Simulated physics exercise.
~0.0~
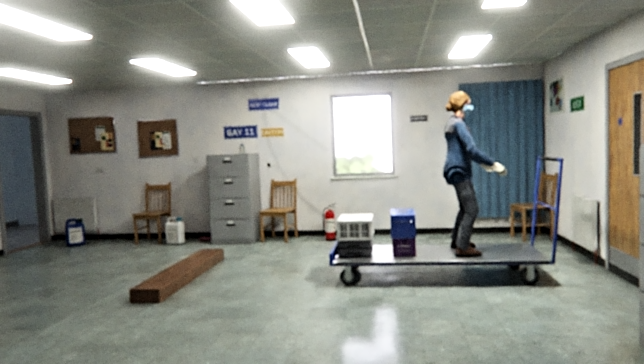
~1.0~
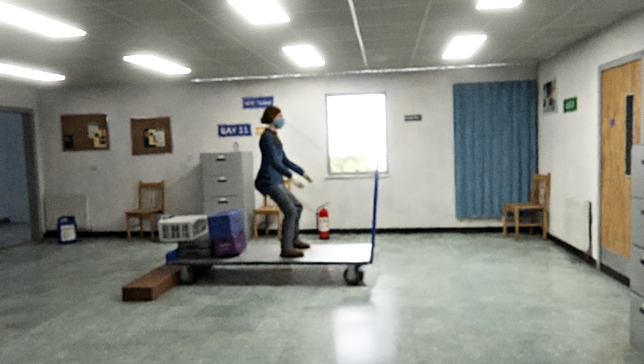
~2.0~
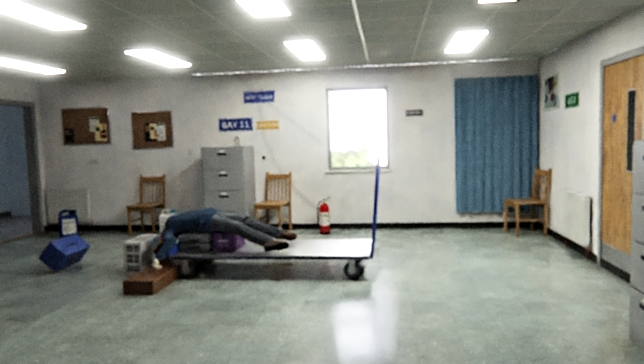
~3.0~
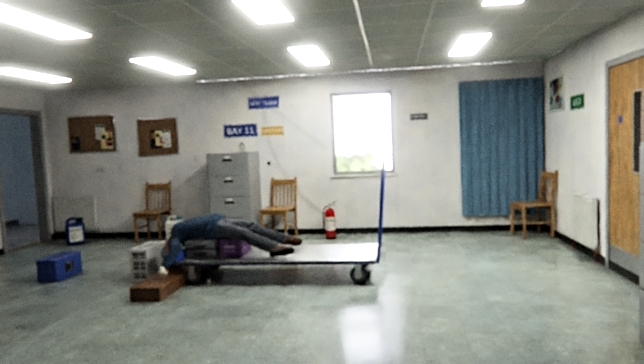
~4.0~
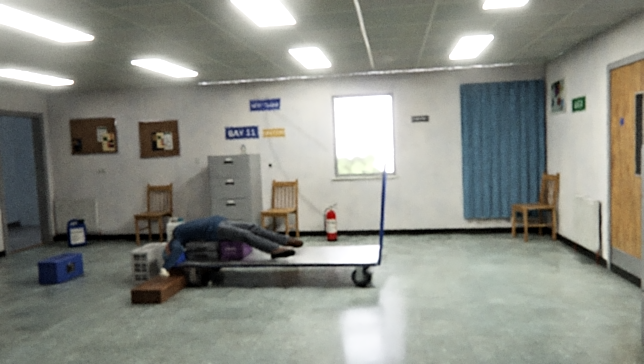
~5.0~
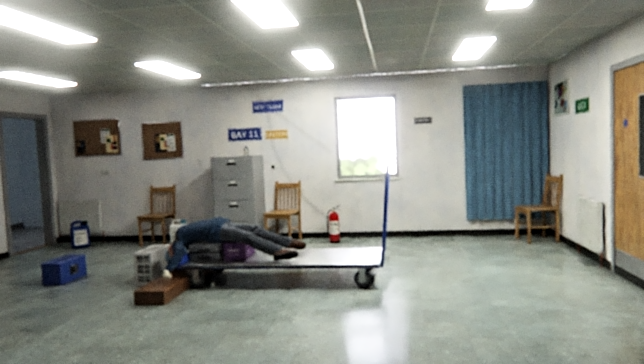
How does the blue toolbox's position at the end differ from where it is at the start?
At the start the blue toolbox rides on top of the purple parcel on the cart, on the right side of the room. By the end it rests on the floor at the far left, beyond the beam and off the cart.
